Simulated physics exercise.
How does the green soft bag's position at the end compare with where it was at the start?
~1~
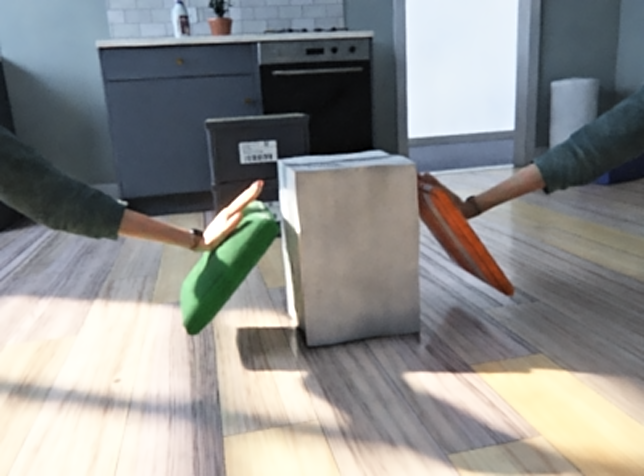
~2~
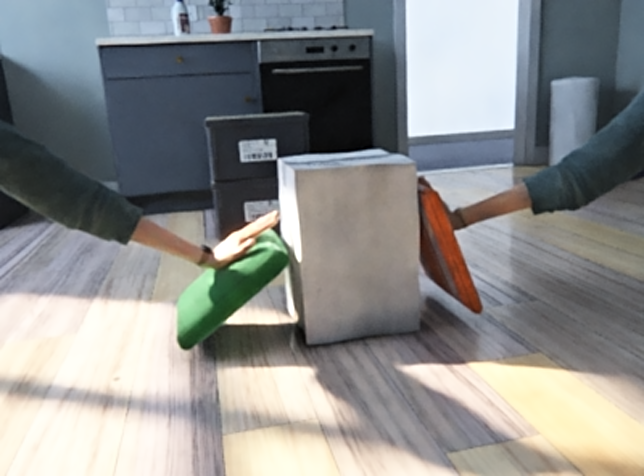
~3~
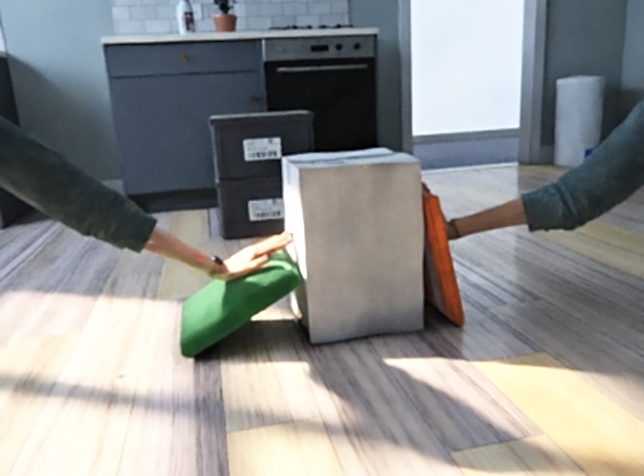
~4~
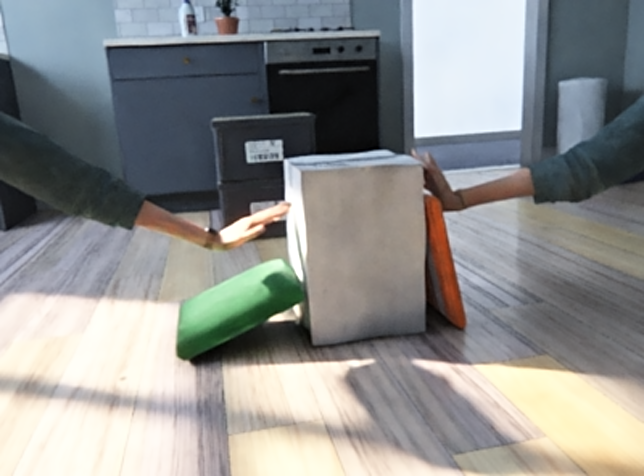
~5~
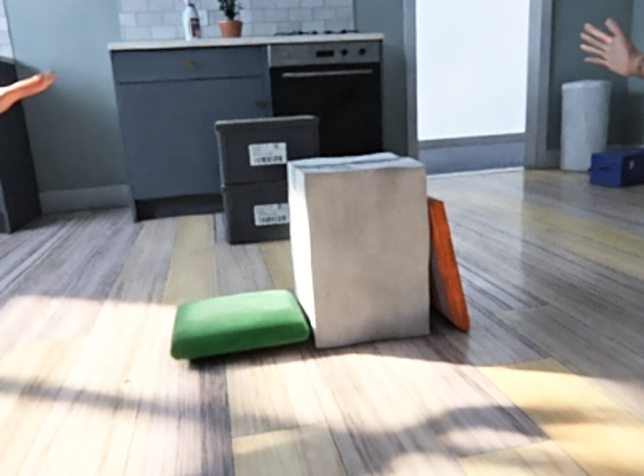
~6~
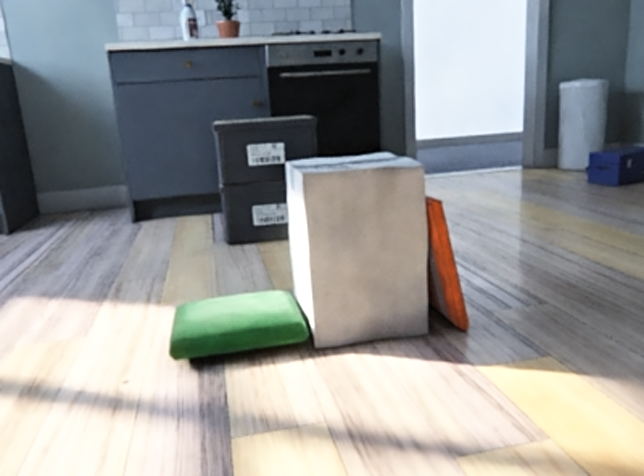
At the start it was tilted up beside the left side of the white box with a hand on it, and by the end it was lower, lying flat on the floor to the left of the box.
